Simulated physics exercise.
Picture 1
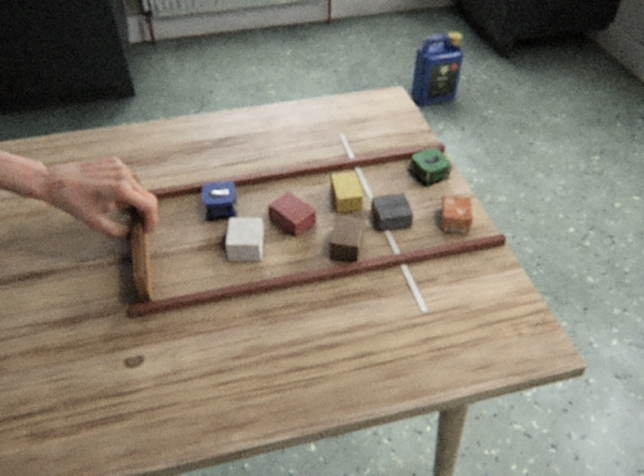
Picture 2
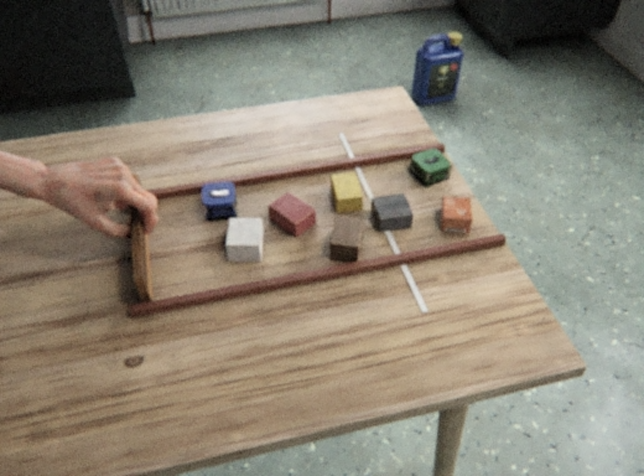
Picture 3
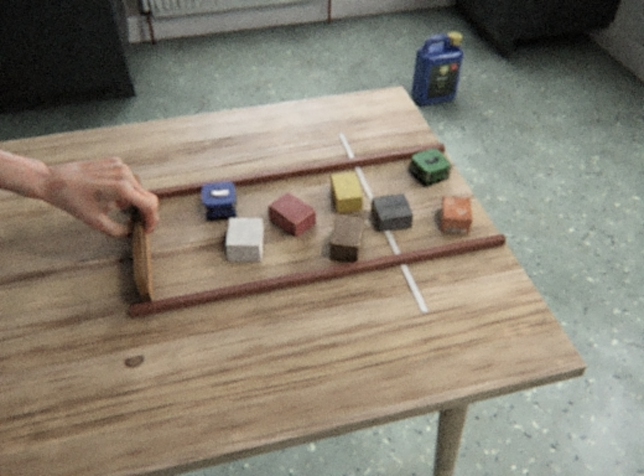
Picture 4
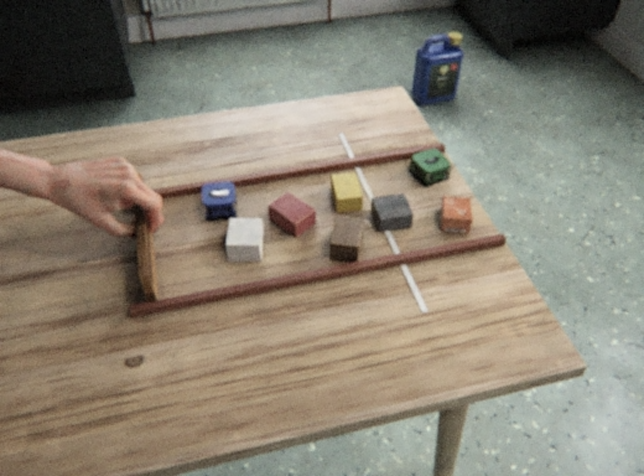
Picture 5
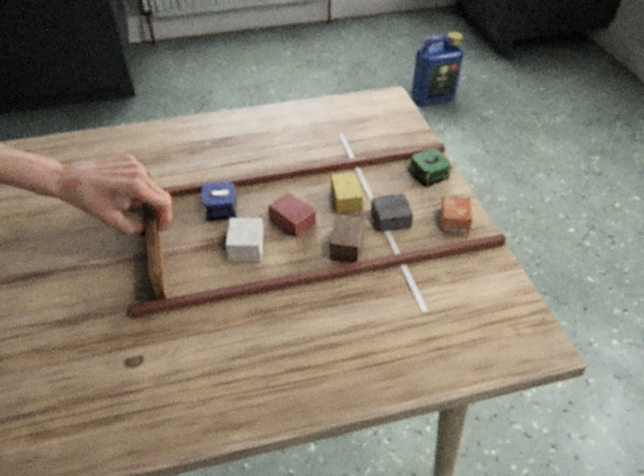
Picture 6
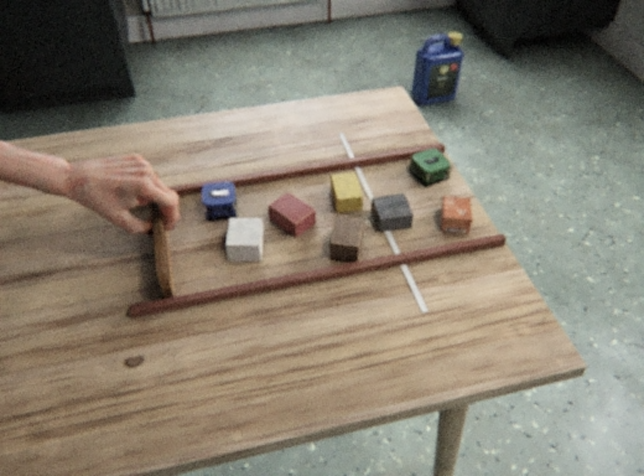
A hand slides an upright wooden board slightly right toward the scattered small blocks.
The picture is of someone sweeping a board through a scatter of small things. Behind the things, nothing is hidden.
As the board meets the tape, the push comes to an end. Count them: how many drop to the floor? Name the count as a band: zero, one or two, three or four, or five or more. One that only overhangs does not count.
The count falls in the zero band.
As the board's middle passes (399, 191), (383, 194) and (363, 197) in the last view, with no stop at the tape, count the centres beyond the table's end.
By position: 1 / 0 / 0.
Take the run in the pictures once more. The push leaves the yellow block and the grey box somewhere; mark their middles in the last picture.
First (413, 171), then (437, 210).
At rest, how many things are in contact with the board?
That number would be 3.
A little later, none off yet; green case at rest near (430, 168); orange box at rest near (456, 215); grey box at rest near (392, 213).
When it is over, the number that fall off is zero.
